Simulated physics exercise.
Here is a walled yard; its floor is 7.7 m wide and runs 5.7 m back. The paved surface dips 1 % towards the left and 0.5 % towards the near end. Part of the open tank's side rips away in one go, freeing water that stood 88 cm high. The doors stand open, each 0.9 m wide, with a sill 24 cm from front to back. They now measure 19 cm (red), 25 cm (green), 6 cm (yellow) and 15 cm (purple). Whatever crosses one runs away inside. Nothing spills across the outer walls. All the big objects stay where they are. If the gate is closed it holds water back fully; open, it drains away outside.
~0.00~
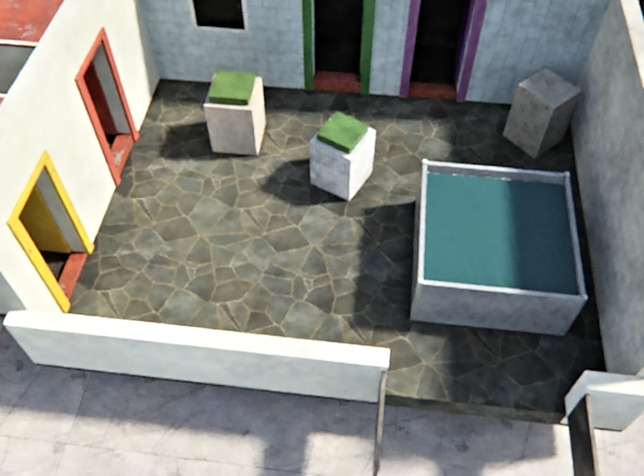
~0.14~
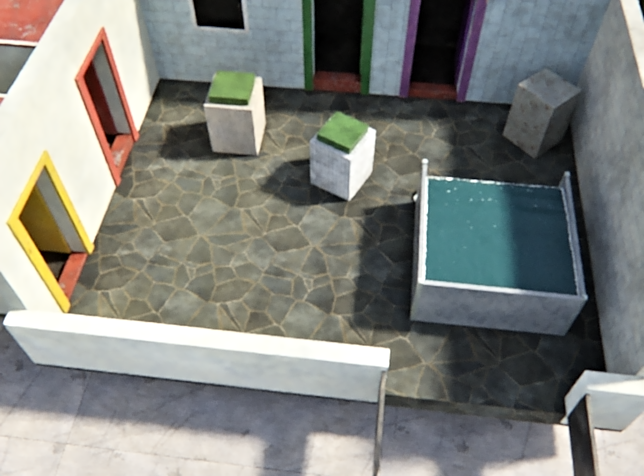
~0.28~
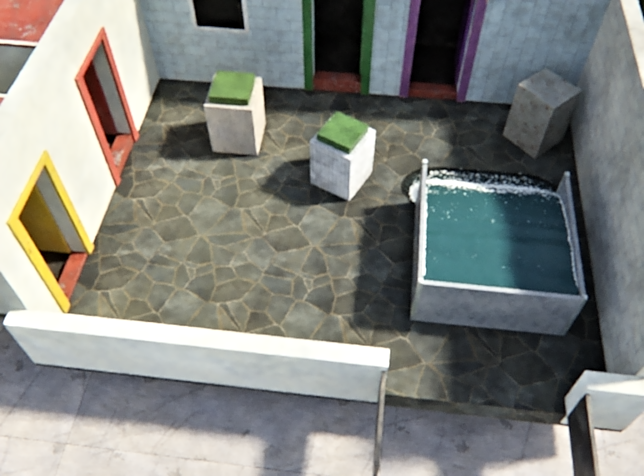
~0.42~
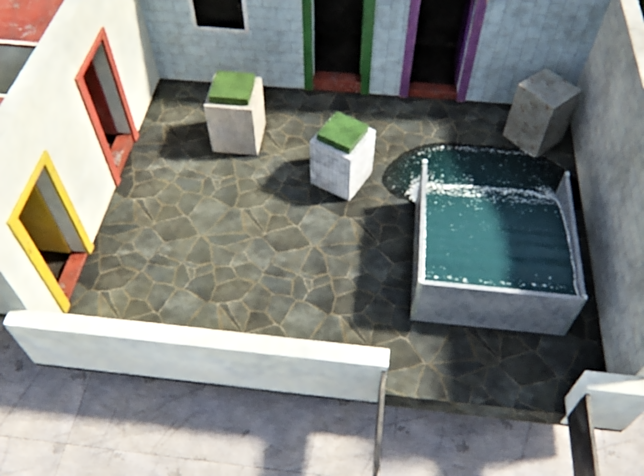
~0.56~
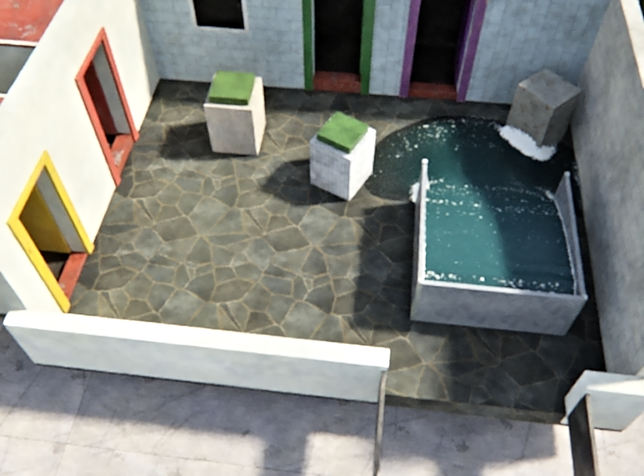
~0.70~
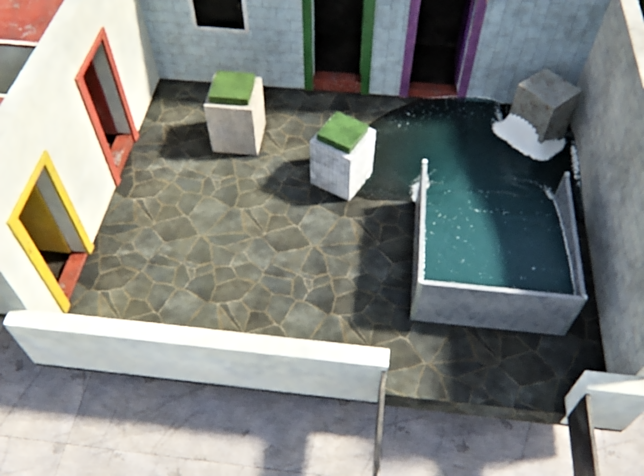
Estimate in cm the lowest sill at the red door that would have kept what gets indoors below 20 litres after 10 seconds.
Some 8 cm above the ground.
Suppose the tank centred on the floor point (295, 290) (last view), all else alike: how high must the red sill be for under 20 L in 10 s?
About 31 cm.
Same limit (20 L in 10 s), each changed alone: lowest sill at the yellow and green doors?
Roughly 12.5 cm at yellow and 13.5 cm at green.
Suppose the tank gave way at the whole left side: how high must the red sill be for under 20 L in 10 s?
Some 24 cm.
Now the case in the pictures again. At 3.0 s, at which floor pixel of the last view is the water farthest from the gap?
Near (159, 82).
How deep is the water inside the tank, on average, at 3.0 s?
About 18 cm.
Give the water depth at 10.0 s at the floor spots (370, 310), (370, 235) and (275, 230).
About 8, 8 and 9 cm.
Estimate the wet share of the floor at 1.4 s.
About 25 per cent.
After 1.4 s water covers 25 % of the floor, deepest (55 cm) near (462, 104); it has not reached the red door.
After 3.0 s water covers 40 % of the floor, deepest (41 cm) near (151, 101); it has not reached the red door.
After 10.0 s water covers 100 % of the floor, deepest (14 cm) near (53, 342); 7 cm at the red door, 0 litres in over its 19 cm sill.
At the red door as built, the water arrived by 3.2 s and peaked near 12 cm at 6.4 s.
Run again over the same 10 s with other heights there, 33 litres in over 6.5 cm, 11 litres over 9 cm. The limit of 20 litres is kept from about 8 cm up.
